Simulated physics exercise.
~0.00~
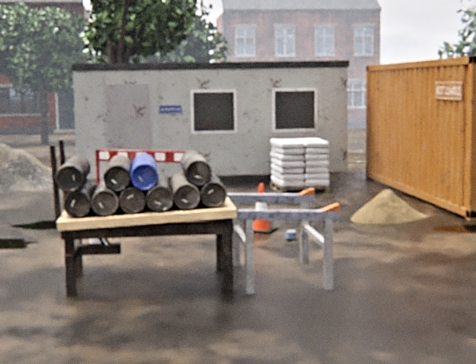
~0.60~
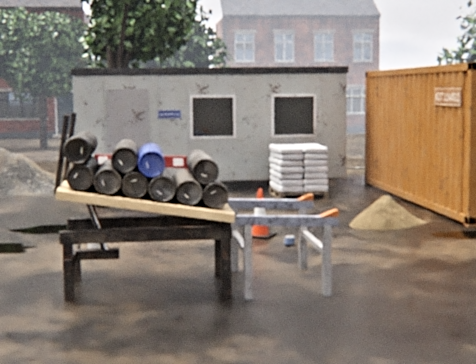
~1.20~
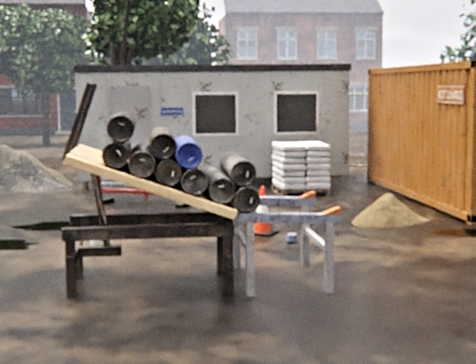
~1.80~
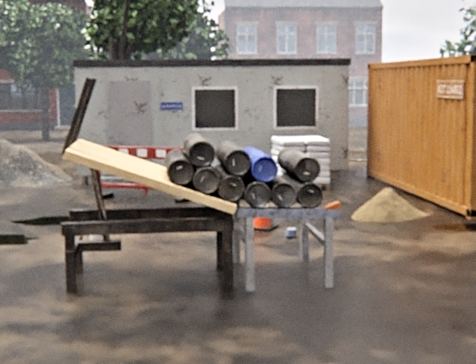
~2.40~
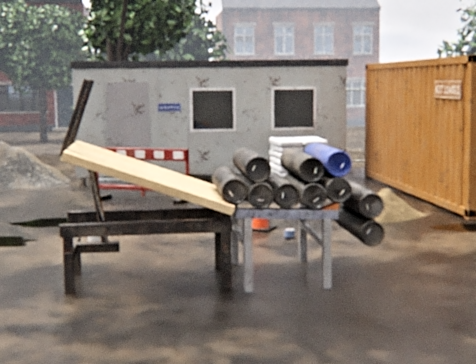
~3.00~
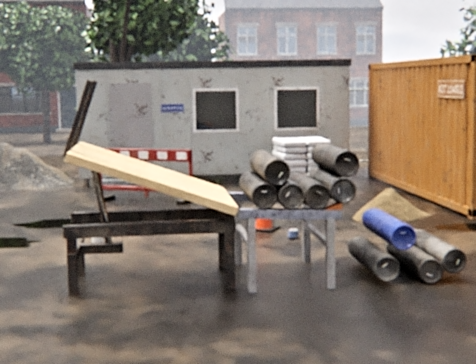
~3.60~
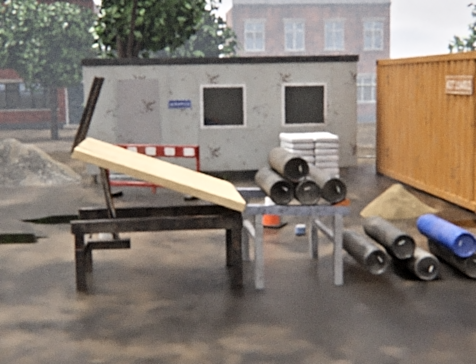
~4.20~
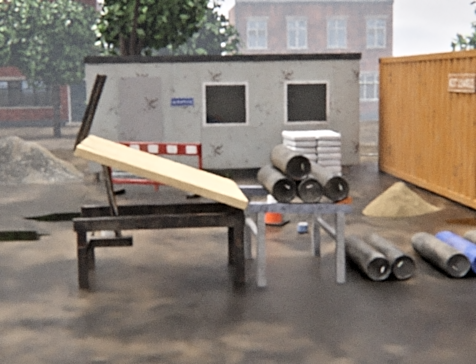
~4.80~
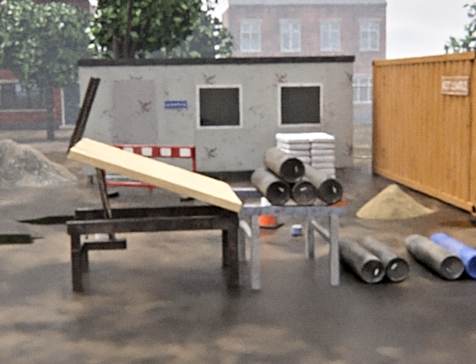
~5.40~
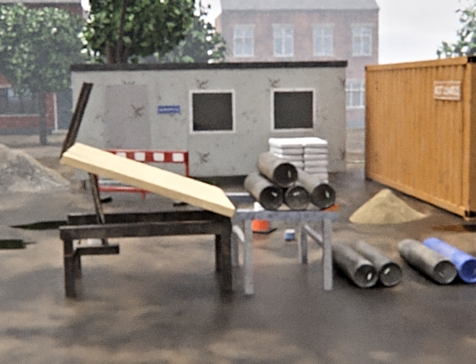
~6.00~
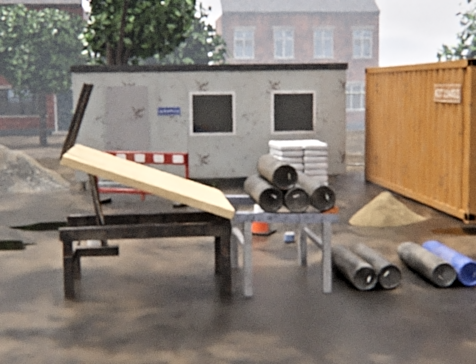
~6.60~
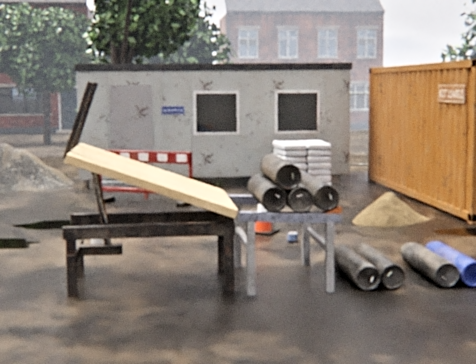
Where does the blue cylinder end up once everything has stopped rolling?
It ends up below on the ground, to the right of the rack, beside some of the dark cylinders.
